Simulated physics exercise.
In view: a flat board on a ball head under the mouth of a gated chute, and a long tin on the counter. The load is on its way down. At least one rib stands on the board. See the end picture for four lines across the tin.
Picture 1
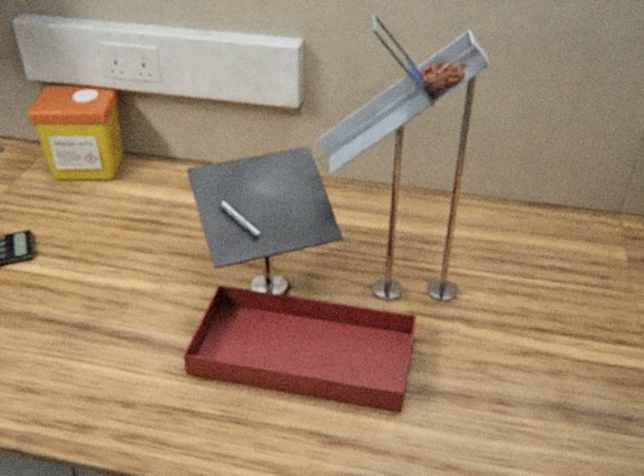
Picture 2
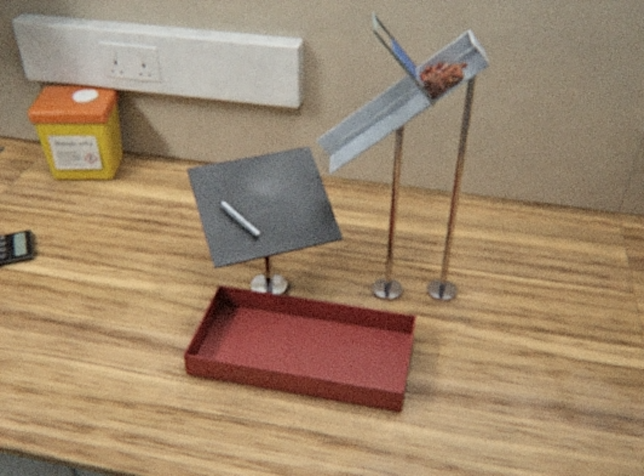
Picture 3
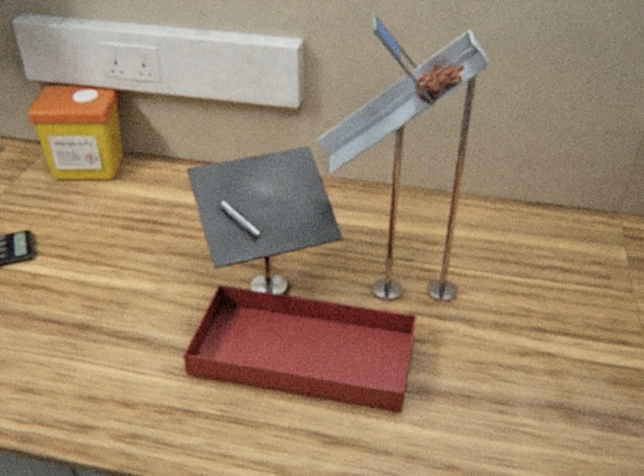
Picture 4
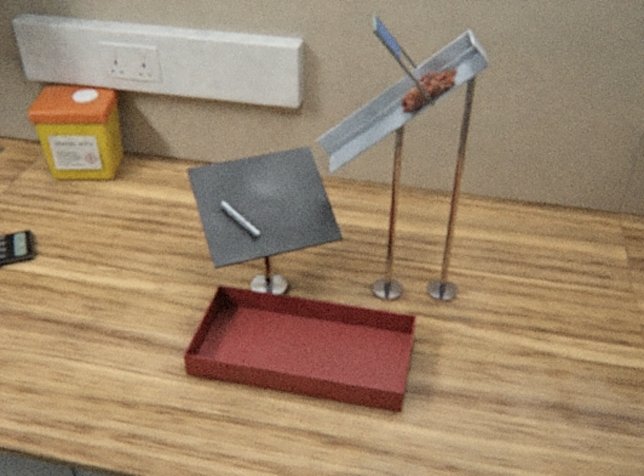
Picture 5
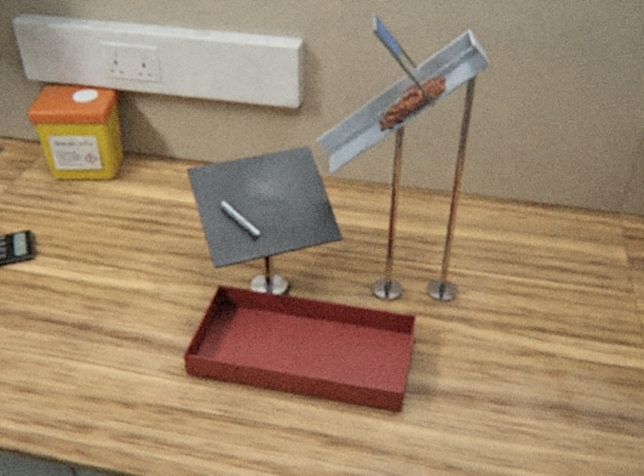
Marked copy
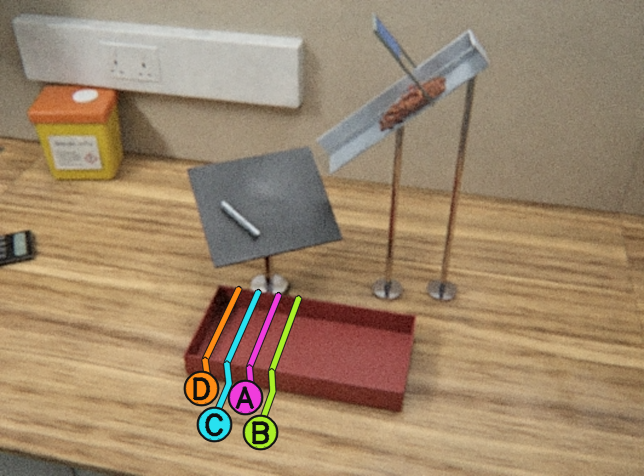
Reddish-brown pellets slide partway down a raised, sloping grey chute after its gate opens.
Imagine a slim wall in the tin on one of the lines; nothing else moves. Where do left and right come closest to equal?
I would pick line B.
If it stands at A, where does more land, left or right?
More lands on the right.
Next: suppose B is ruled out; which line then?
It is A.
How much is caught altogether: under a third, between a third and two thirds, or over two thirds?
Over two thirds.
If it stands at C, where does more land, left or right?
The right side.
On the marked copy, line A crosses the front rim at (249, 366); line B crosses the front rim at (271, 370); line C crosses the front rim at (227, 362); line D crosses the front rim at (205, 358).
With A, of what is caught, roughly a quarter on the left of the divider, the larger part on the right.
With B, of what is caught, roughly half on the left of the divider, roughly half on the right.
With C, of what is caught, about a tenth on the left of the divider, almost all on the right.
With D, of what is caught, just a few on the left of the divider, almost all on the right.
